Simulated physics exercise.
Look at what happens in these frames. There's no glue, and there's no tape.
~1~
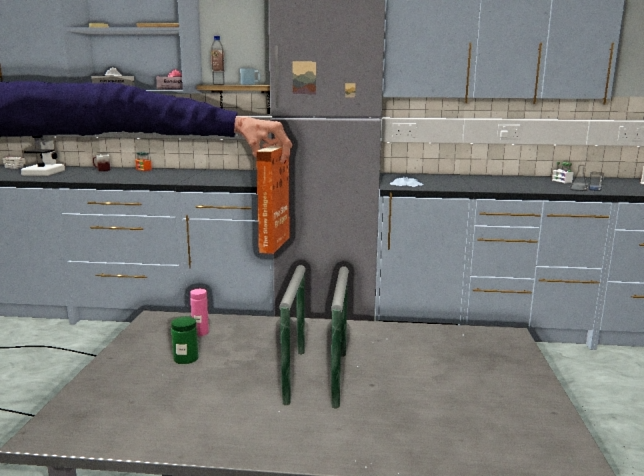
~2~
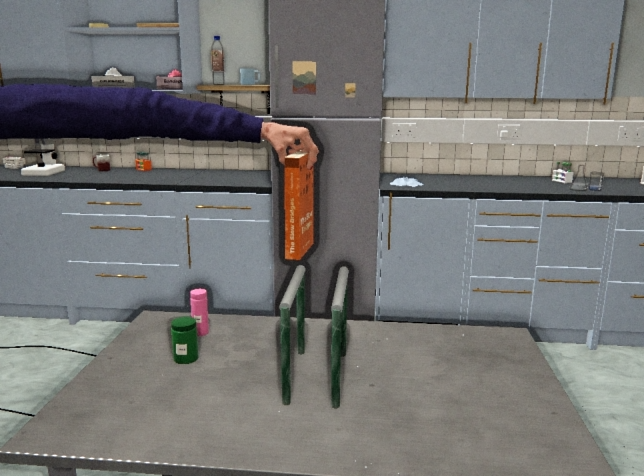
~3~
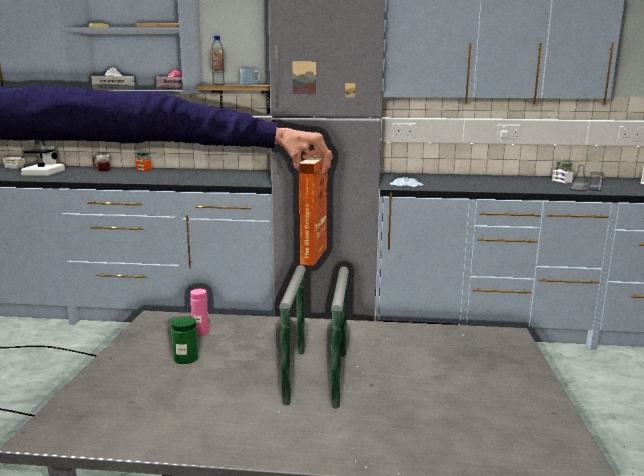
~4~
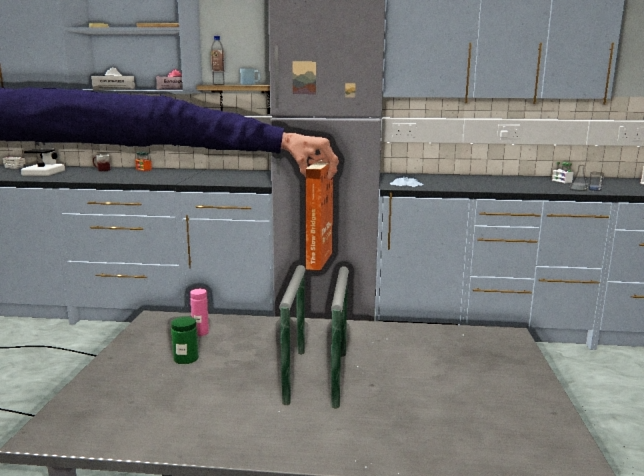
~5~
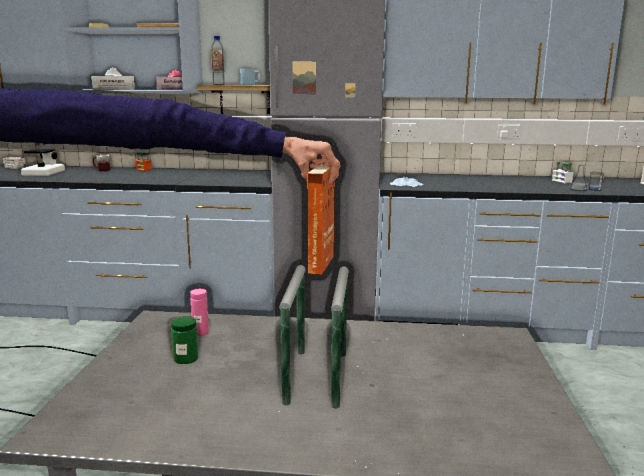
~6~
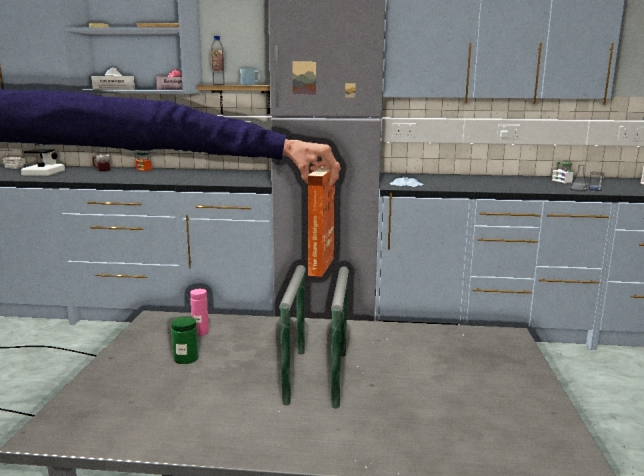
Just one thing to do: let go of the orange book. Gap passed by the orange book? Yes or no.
Yes.
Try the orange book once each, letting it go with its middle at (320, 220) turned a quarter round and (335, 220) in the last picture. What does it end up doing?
In the first case it gets held up; in the second it falls clear through.
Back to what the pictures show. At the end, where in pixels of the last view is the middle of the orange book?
End point in the final view: About (321, 336).
Then, 0.30 s on from there, orange book shifted about its own width near (321, 300).
Then, 0.40 s on from there, orange book shifted well along near (321, 331).
In the end, moved from the start, orange book; the other 2 unmoved. At the end, from the last picture's camera, orange book near (321, 336). The book goes down the gap.
